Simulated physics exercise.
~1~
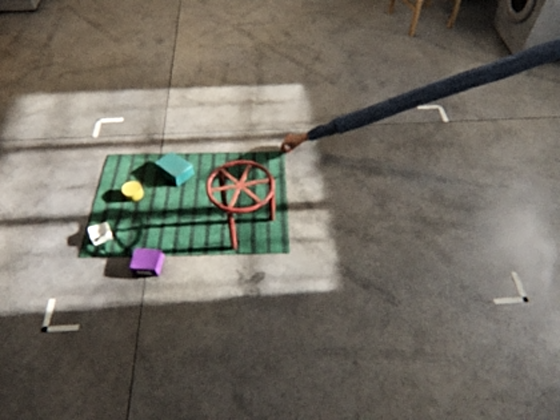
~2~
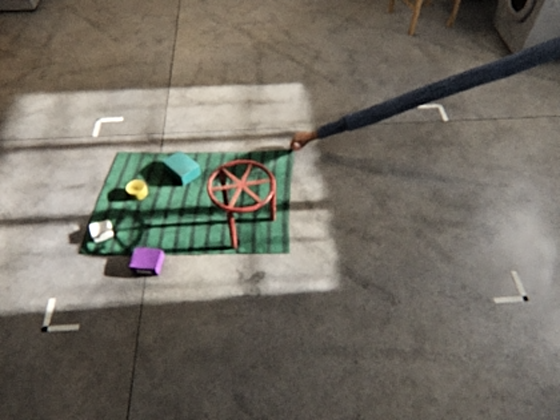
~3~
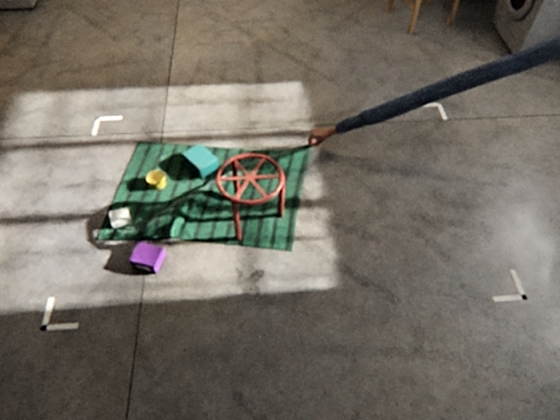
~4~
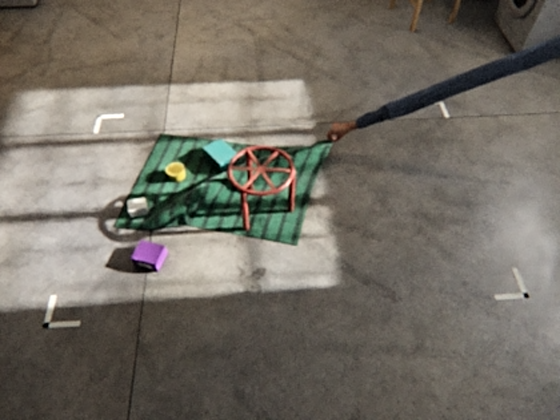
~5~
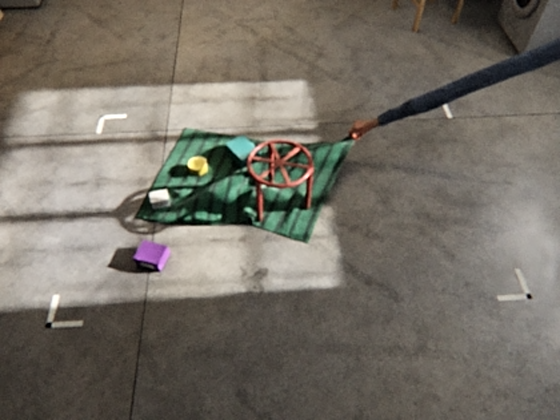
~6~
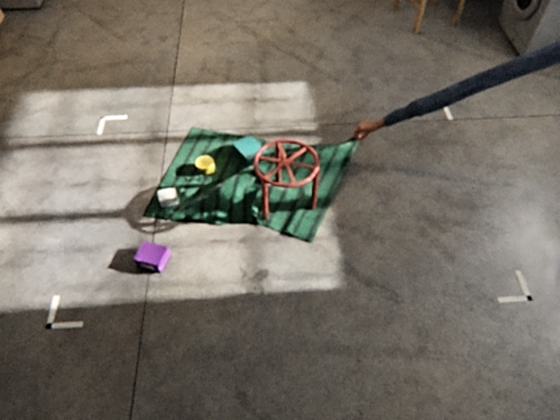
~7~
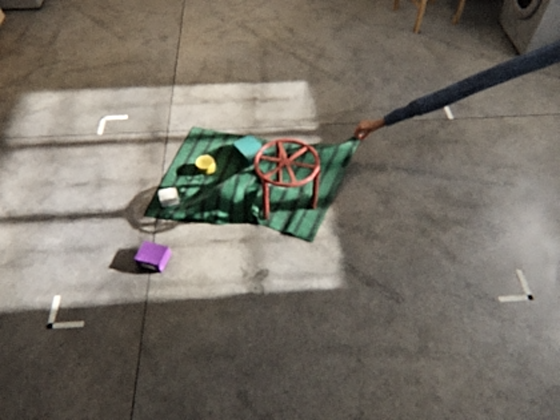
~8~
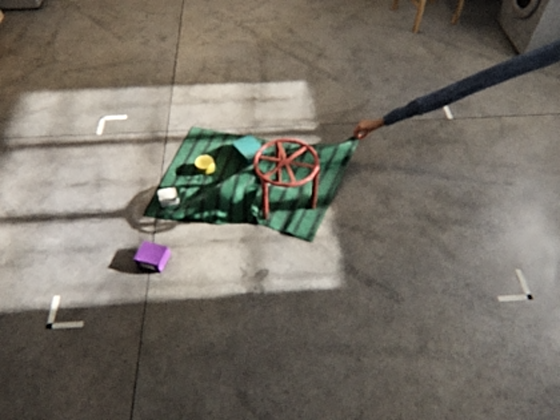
At first, a green striped sheet lies on a concrete floor between white corner marks, holding a red stool, a teal crate, a yellow bin and a white carton, while a purple carton sits by its lower edge. An arm reaching in from the right grips the sheet's upper right corner and begins to pull. The sheet slides to the right and slightly upward, turning askew and carrying the stool, crate, bin and white carton along. The purple carton stays behind on the floor. Finally the pulling stops, and everything rests still with the hand at the corner.
